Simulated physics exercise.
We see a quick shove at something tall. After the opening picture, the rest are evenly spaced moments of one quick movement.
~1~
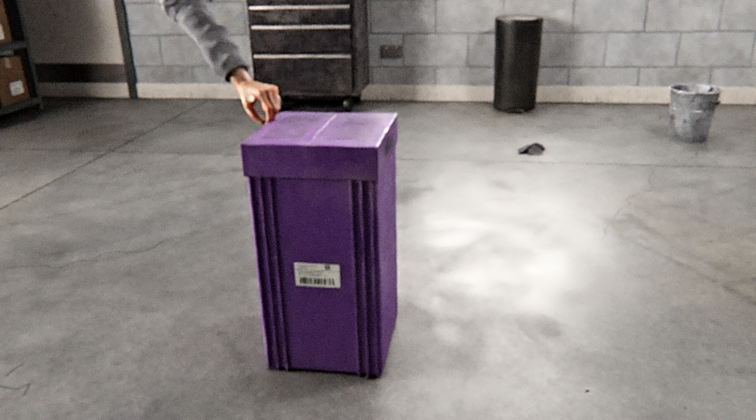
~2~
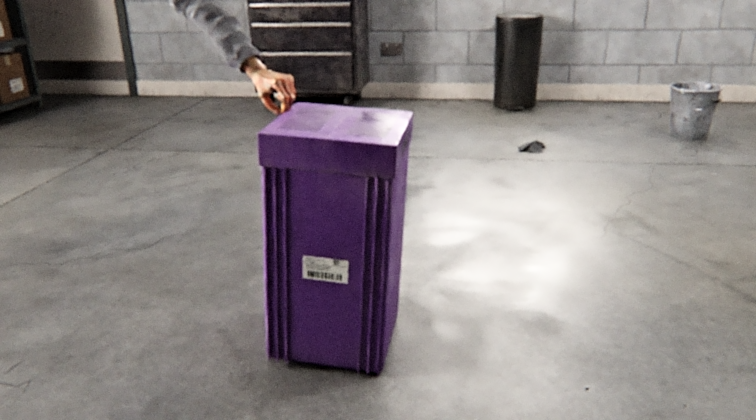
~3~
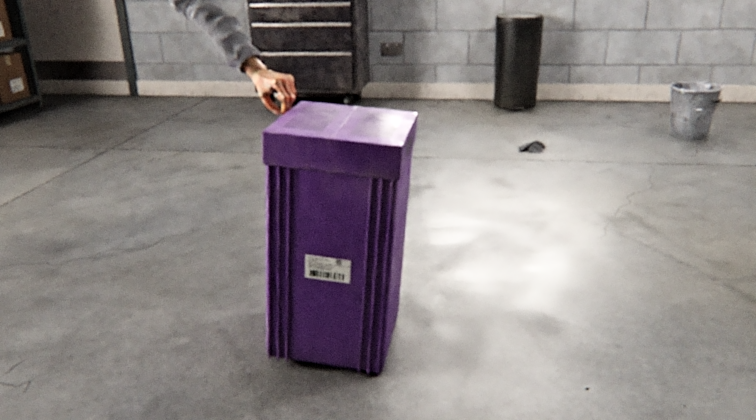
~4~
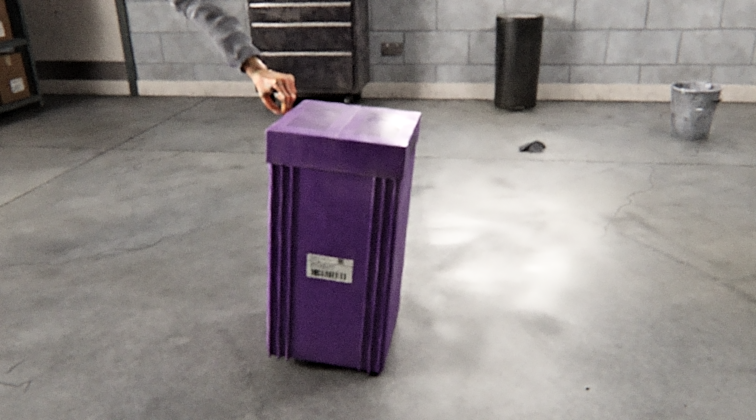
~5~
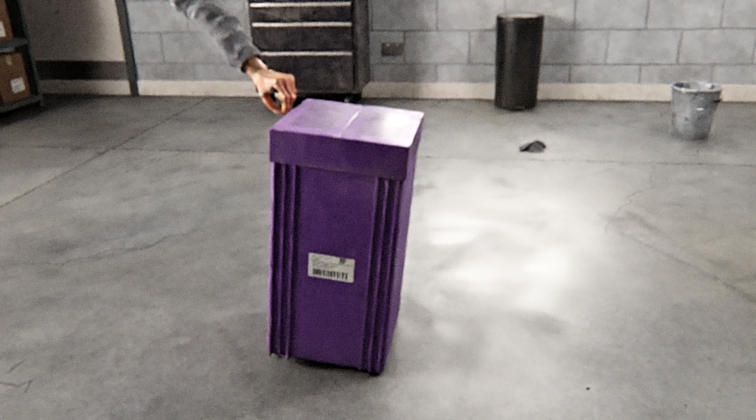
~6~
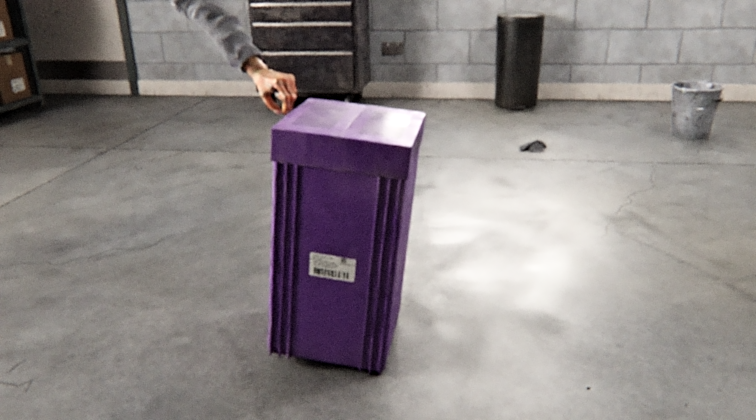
At the start, a tall purple tote with a small label stands upright on a concrete garage floor, a hand at its upper left edge. The hand pushes it to the right, and the tote leans slightly that way, its tilt growing a little more, with the hand staying near the top.
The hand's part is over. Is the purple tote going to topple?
In the end the purple tote returns to its base.
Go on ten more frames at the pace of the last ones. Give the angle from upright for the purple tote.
Then 0°.
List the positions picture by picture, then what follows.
In the first frame, purple tote (331, 241) upright.
In the second frame, purple tote (339, 235) 4° off upright.
In the third frame, purple tote (341, 235) 5° off upright.
In the fourth frame, purple tote (343, 234) 6° off upright.
In the fifth frame, purple tote (344, 234) 6° off upright.
In the sixth frame, purple tote (346, 233) 7° off upright.
Then, 0.14 s later than the last frame, purple tote 4° off upright near (340, 235).
Then, 0.22 s later than the last frame, purple tote upright near (330, 237).
Then, 0.38 s later than the last frame, purple tote upright near (331, 238).
When it is over, the purple tote settles on its feet, near (332, 238).
